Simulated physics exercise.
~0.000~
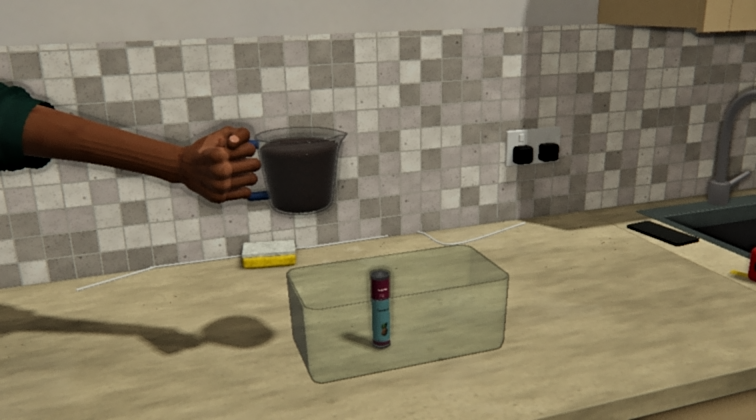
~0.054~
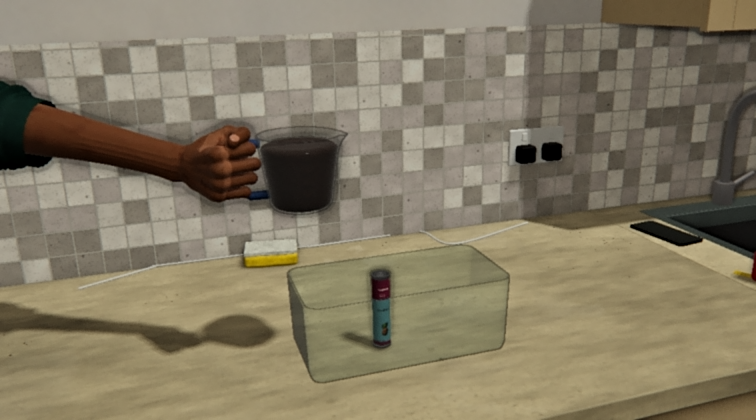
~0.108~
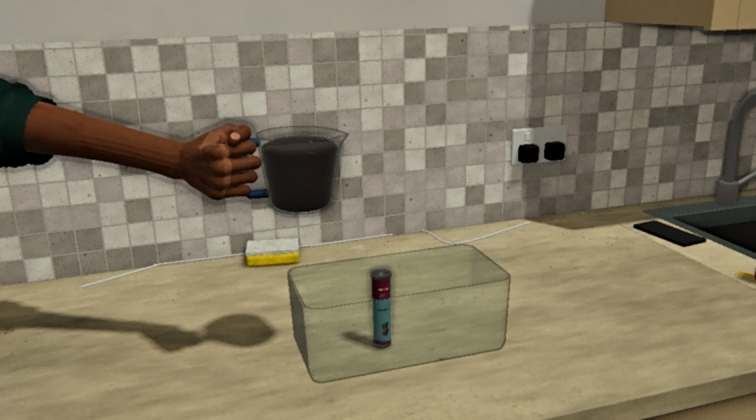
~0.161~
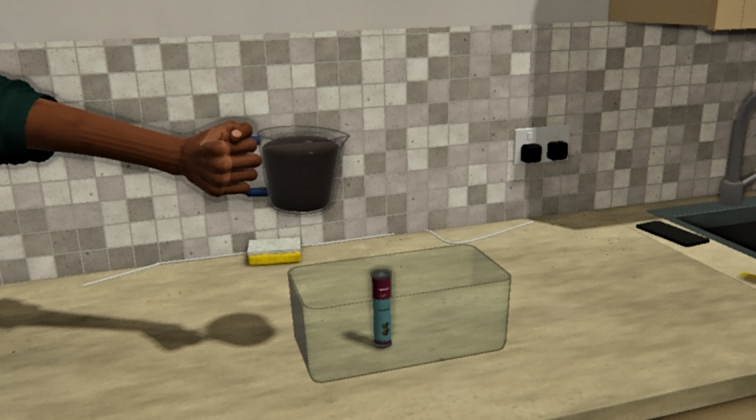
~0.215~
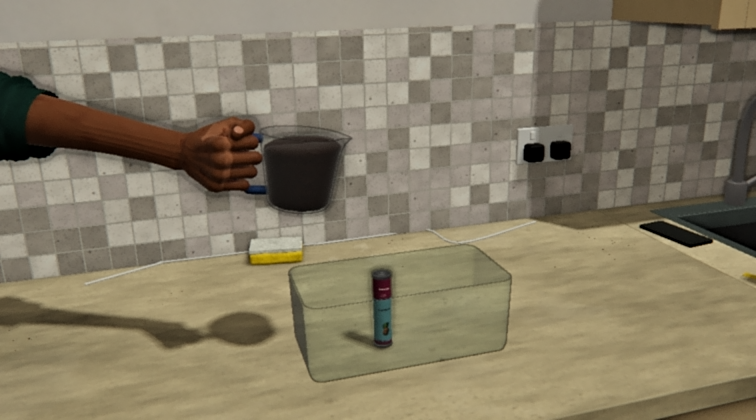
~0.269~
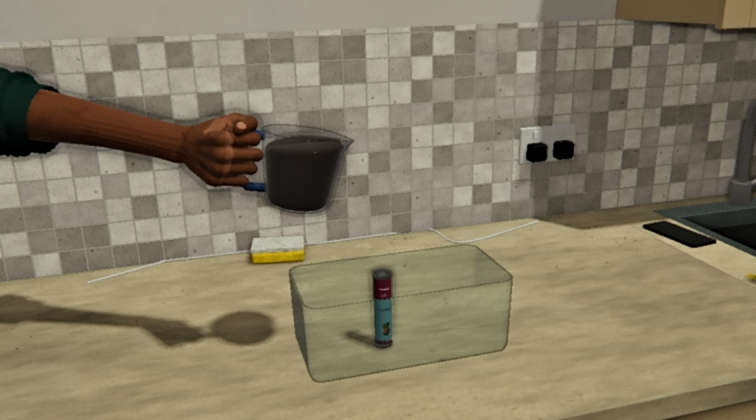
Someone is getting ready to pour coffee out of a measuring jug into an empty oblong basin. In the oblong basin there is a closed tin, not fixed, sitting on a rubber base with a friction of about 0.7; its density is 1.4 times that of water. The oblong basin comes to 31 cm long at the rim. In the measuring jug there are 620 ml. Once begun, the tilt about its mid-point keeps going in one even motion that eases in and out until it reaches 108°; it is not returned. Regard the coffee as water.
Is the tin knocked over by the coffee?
My guess is it's going to stay on its base.
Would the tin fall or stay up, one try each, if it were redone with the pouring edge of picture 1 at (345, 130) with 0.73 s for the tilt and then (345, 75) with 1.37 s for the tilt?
The tin overturns the first time and stays vertical the second time.
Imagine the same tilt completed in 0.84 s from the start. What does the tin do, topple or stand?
The tin stays on its base.
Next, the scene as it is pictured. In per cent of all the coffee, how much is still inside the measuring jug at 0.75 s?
72 %.
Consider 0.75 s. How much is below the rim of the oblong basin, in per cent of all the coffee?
Roughly 7 per cent.
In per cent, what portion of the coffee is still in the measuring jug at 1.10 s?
Close to 14 percent of the total.
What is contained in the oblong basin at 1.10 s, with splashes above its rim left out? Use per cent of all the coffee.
About 66 %.
After 0.75 s the tilt is 62° and 71 per cent is still to pour; the tin stands where it began.
After 1.10 s the tilt is 98° and 14 per cent is still to pour; the tin stands where it began.
After 1.47 s the tilt is 108° and 0 per cent is still to pour; the tin stands where it began.
After 1.87 s the tilt is 108° and 0 per cent is still to pour; the tin stands where it began.
In the end the tin stands where it began.
